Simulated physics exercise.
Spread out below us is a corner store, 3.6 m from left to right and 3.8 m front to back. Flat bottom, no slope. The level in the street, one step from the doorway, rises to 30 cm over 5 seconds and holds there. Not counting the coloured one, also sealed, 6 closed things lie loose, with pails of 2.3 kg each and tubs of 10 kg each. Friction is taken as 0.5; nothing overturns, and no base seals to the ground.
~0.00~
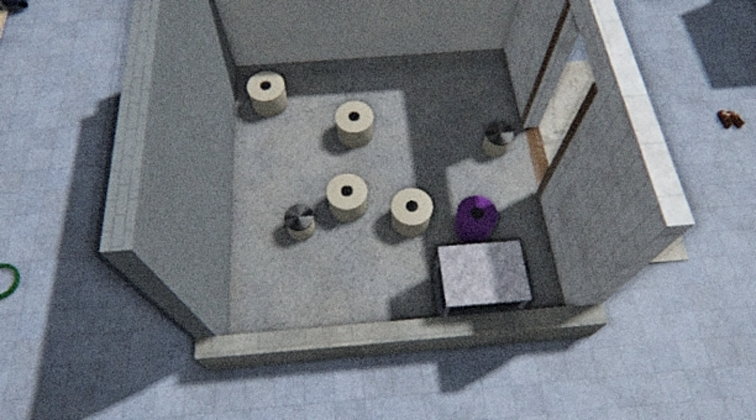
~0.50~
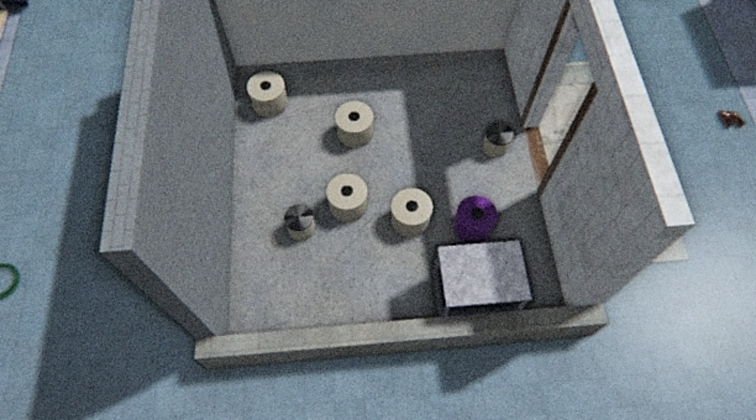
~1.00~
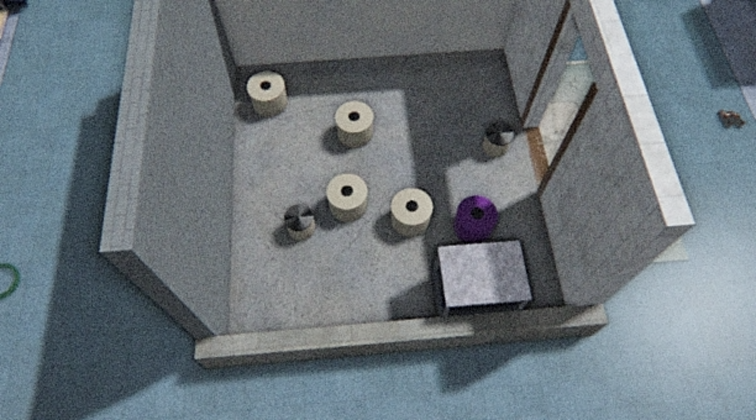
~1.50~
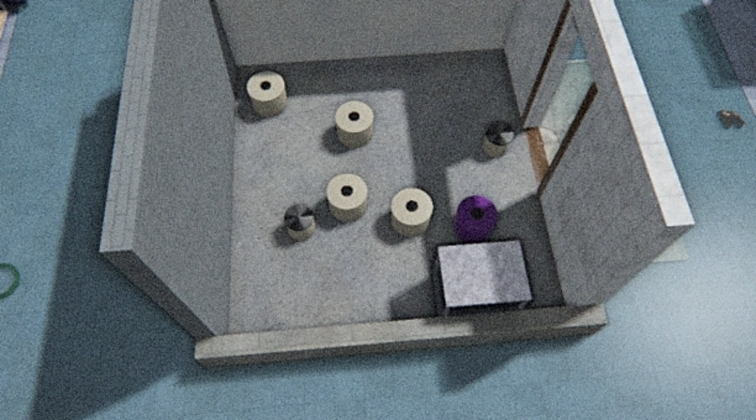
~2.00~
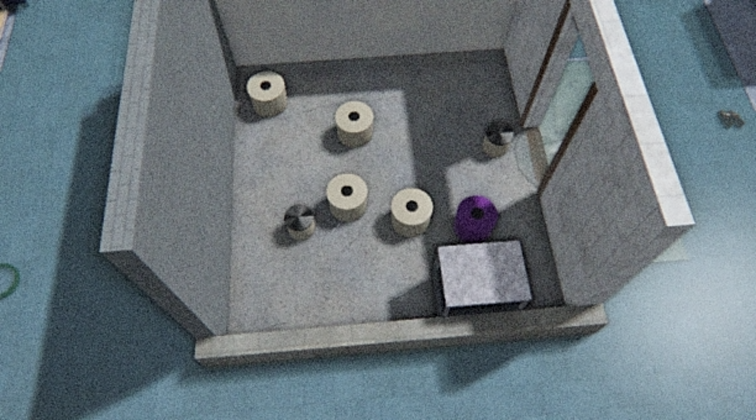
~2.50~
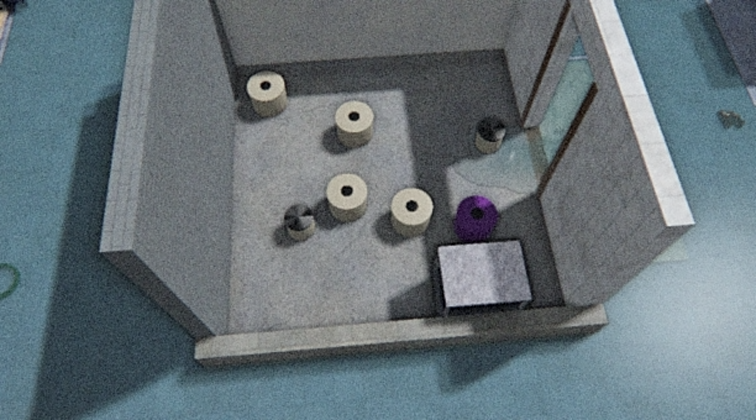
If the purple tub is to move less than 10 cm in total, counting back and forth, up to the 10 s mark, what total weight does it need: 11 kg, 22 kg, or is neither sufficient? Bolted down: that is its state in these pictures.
22 kg is needed.
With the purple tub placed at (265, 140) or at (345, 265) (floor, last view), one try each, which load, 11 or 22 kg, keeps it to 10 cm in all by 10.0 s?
At the first spot nothing offered works, at the second nothing offered works.
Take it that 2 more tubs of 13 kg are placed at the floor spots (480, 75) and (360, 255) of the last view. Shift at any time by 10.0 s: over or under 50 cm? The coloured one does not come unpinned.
Well, below half a metre and then below half a metre.
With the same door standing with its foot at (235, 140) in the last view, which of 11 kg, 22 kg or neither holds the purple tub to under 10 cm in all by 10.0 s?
Result: Nothing offered works.
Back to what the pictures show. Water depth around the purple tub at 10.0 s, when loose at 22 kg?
11 cm, roughly.
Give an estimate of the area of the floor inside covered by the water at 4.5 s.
6.5 m2.
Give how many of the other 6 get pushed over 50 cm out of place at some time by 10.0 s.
Answer: 6.
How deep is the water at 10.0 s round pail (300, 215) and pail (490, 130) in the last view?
Some 8 cm at the first, some 14 cm at the second.
After 3.5 s the purple tub would be 0 cm from its start with 11 kg and 0 cm from its start with 22 kg; 2 cm of water round it then.
After 4.5 s the purple tub would be 1 cm from its start with 11 kg and 0 cm from its start with 22 kg; 4 cm of water round it then.
After 7.0 s the purple tub would be 66 cm from its start with 11 kg and 0 cm from its start with 22 kg; 6 cm of water round it then.
After 10.0 s the purple tub would be 125 cm from its start with 11 kg and 0 cm from its start with 22 kg; 11 cm of water round it then.
